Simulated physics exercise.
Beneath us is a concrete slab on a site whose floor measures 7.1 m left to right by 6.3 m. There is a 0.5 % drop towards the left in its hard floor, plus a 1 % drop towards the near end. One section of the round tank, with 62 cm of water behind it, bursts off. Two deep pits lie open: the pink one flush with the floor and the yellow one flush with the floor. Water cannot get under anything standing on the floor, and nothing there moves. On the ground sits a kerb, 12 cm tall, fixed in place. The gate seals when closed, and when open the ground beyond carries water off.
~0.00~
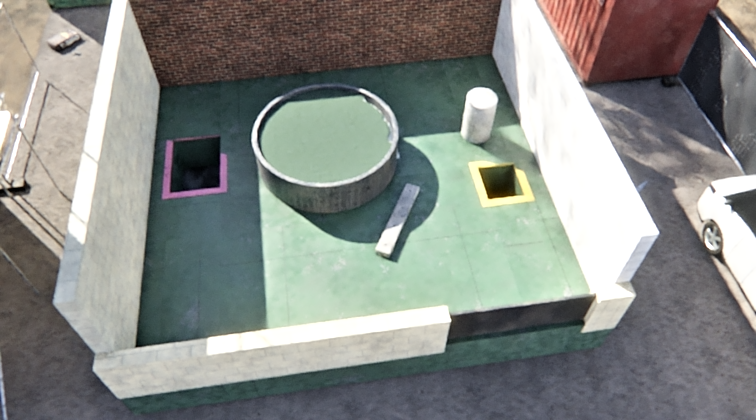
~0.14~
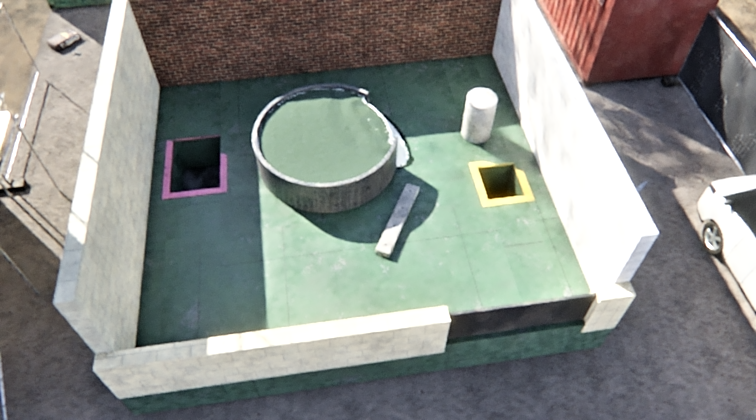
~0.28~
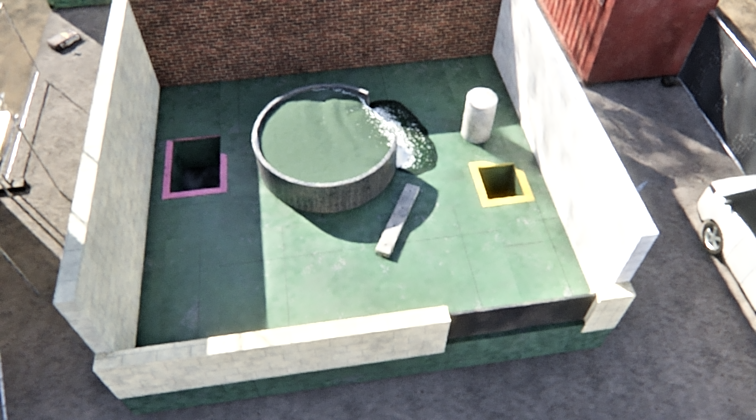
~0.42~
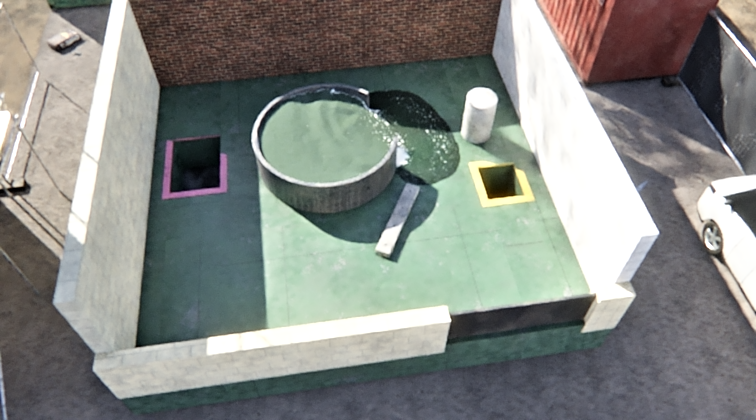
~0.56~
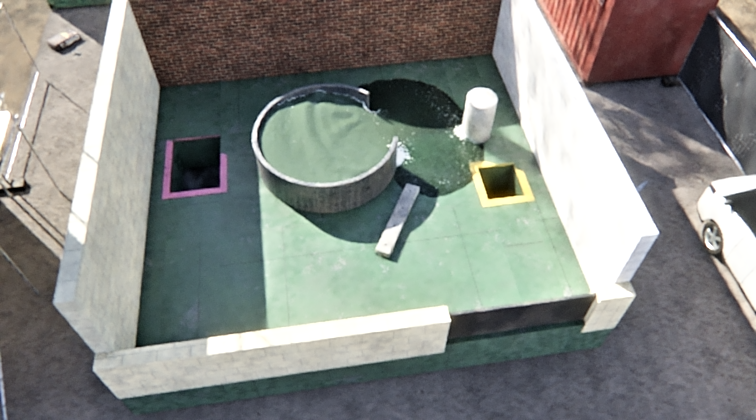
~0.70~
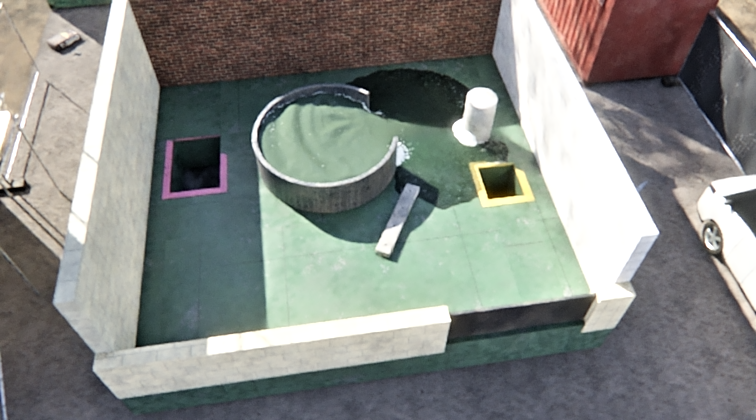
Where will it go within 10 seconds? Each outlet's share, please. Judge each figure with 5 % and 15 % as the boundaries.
Gate not even 5 %, pink pit from 5 to 15 %, yellow pit above 15 %.
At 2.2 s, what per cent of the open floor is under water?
Close to 25 in a hundred parts are wet.
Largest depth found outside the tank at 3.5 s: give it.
Up to some 26 cm.
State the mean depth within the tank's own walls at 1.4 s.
Average depth: About 44 cm.
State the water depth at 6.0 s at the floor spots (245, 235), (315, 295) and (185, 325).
Roughly 0, 0 and 0 cm, in turn.
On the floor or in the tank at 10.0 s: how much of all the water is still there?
Roughly 60 per cent is still there.
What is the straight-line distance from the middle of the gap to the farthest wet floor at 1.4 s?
I'd put it close to 3.2 m.
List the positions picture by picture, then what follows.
Still water, 62 cm deep, in the round tank at (326, 134), in the first picture.
The front is at (371, 115), 0.7 m from the gap at (388, 132); 0.3 m2 of floor is under water; 62 cm left at the back of the round tank, in the second picture.
Water pours out at (388, 133) and has run 1.1 m, to (431, 166); deepest outside 31 cm, 62 cm at the round tank's back, in the third picture.
The front is at (451, 168), 1.4 m from the gap at (388, 134); 2.5 m2 of floor is under water; 62 cm left at the back of the round tank, in the fourth picture.
Water pours out at (388, 134) and has run 1.8 m, to (478, 160); deepest outside 30 cm, 62 cm at the round tank's back, in the fifth picture.
Water pours out at (388, 133) and has run 2.2 m, to (502, 162); deepest outside 30 cm, 60 cm at the round tank's back, in the sixth picture.
After 1.4 s water covers 20 % of the floor and is deepest (38 cm) near (457, 136); gone so far, the gate 0 %, the pink pit 0 %, the yellow pit 2 %.
After 2.2 s water covers 25 % of the floor and is deepest (43 cm) near (498, 75); gone so far, the gate 0 %, the pink pit 0 %, the yellow pit 6 %.
After 3.5 s water covers 30 % of the floor and is deepest (26 cm) near (467, 109); gone so far, the gate 0 %, the pink pit 0 %, the yellow pit 13 %.
After 6.0 s water covers 55 % of the floor and is deepest (14 cm) near (513, 110); gone so far, the gate 0 %, the pink pit 1 %, the yellow pit 24 %.
After 10.0 s water covers 75 % of the floor and is deepest (10 cm) near (158, 117); gone so far, the gate 0 %, the pink pit 8 %, the yellow pit 33 %.
